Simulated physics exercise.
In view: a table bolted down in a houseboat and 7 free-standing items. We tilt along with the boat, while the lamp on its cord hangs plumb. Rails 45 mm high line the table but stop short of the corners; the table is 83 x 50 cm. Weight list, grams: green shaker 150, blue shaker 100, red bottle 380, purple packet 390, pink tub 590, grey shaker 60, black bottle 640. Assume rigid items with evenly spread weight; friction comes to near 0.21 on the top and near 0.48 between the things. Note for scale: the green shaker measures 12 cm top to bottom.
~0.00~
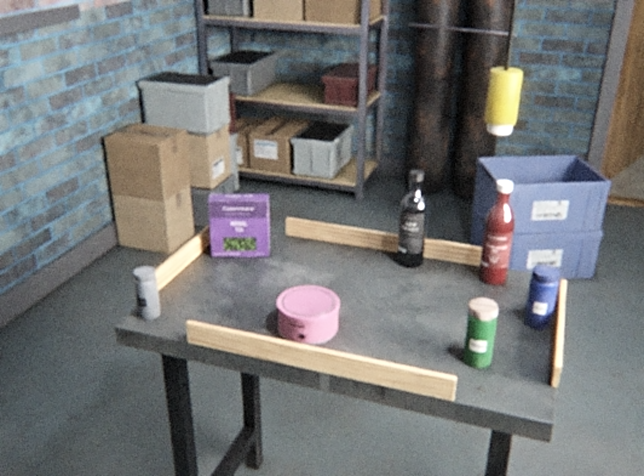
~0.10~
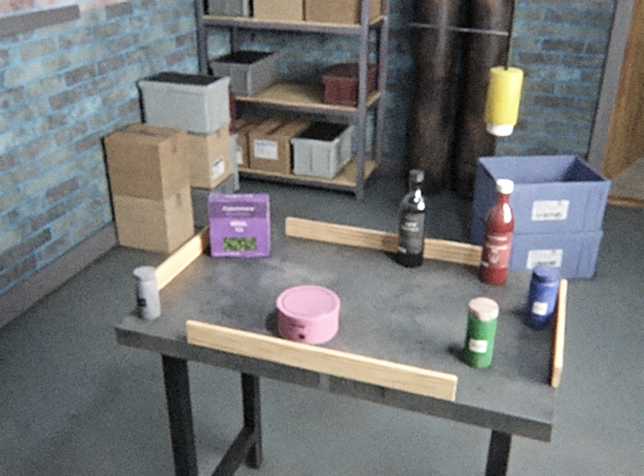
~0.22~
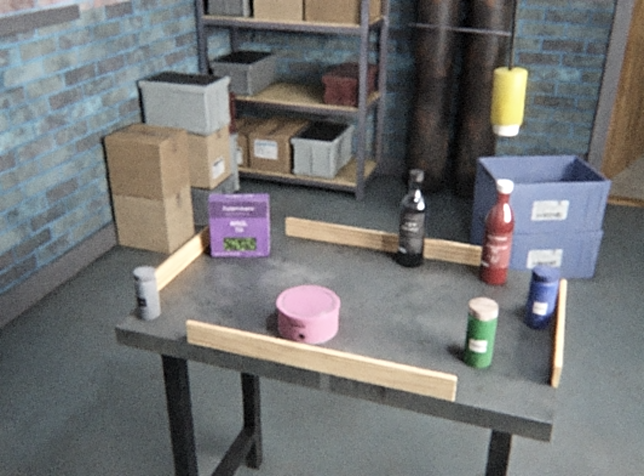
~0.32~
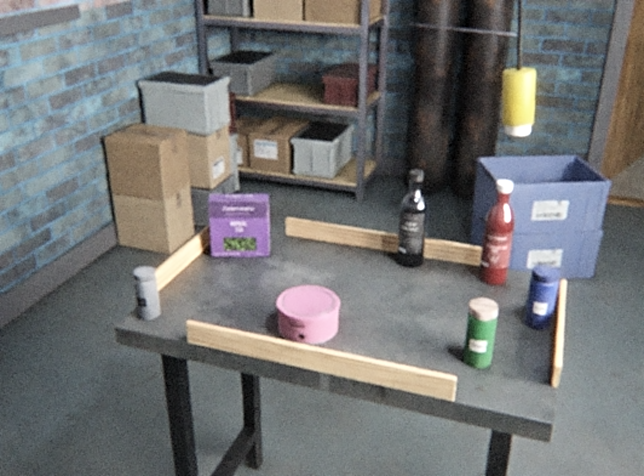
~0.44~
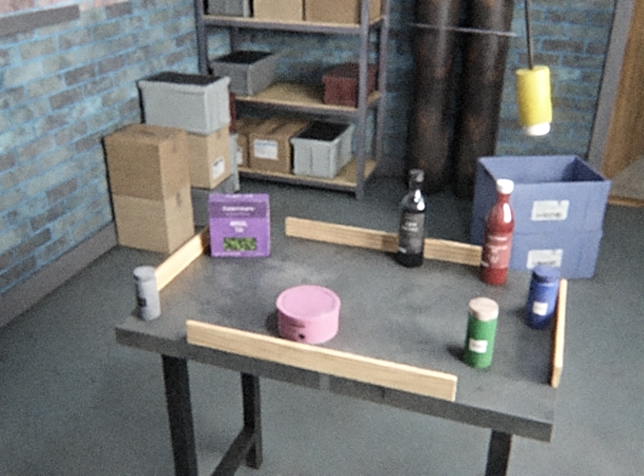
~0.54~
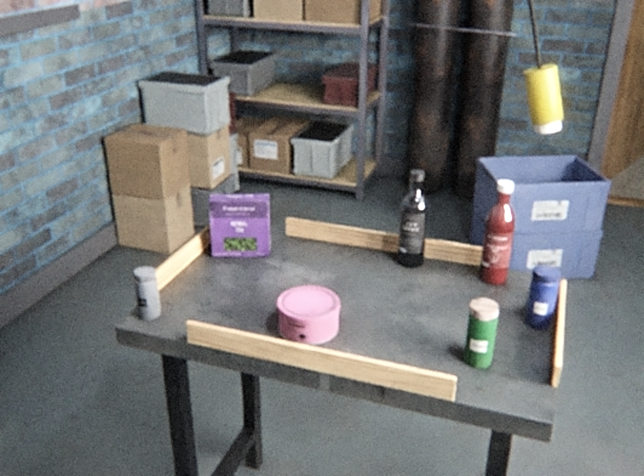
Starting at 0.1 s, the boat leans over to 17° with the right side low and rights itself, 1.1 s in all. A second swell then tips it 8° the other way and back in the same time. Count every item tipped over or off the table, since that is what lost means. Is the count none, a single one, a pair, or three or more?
The count is none.
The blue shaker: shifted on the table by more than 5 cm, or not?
In the end the blue shaker remains stationary.
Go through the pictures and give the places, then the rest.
The first frame shows boat level; green shaker (480, 333); blue shaker (541, 297).
The second frame shows boat level; pink tub (308, 315); grey shaker (147, 293).
The third frame shows heel 2°, right side down; black bottle (413, 218); red bottle (498, 232).
The fourth frame shows heel 6°, right side down; purple packet (240, 226); pink tub (308, 315).
The fifth frame shows heel 12°, right side down; grey shaker (147, 293); black bottle (413, 218).
The sixth frame shows heel 15°, right side down; green shaker (481, 333); blue shaker (542, 297).
Around 0.84 s, heel 12°, right side down; green shaker shifted 5 cm near (506, 338); purple packet shifted 5 cm; red bottle shifted 5 cm.
Around 0.94 s, heel 8°, right side down; green shaker shifted 7 cm near (519, 341); purple packet shifted 7 cm; black bottle shifted 7 cm.
Finally (2.8 s), not toppled but over 5 cm from the start, green shaker, red bottle, purple packet, pink tub, grey shaker and black bottle; the last one still in place (within 5 cm). In the last view, green shaker near (529, 343), blue shaker near (547, 298).
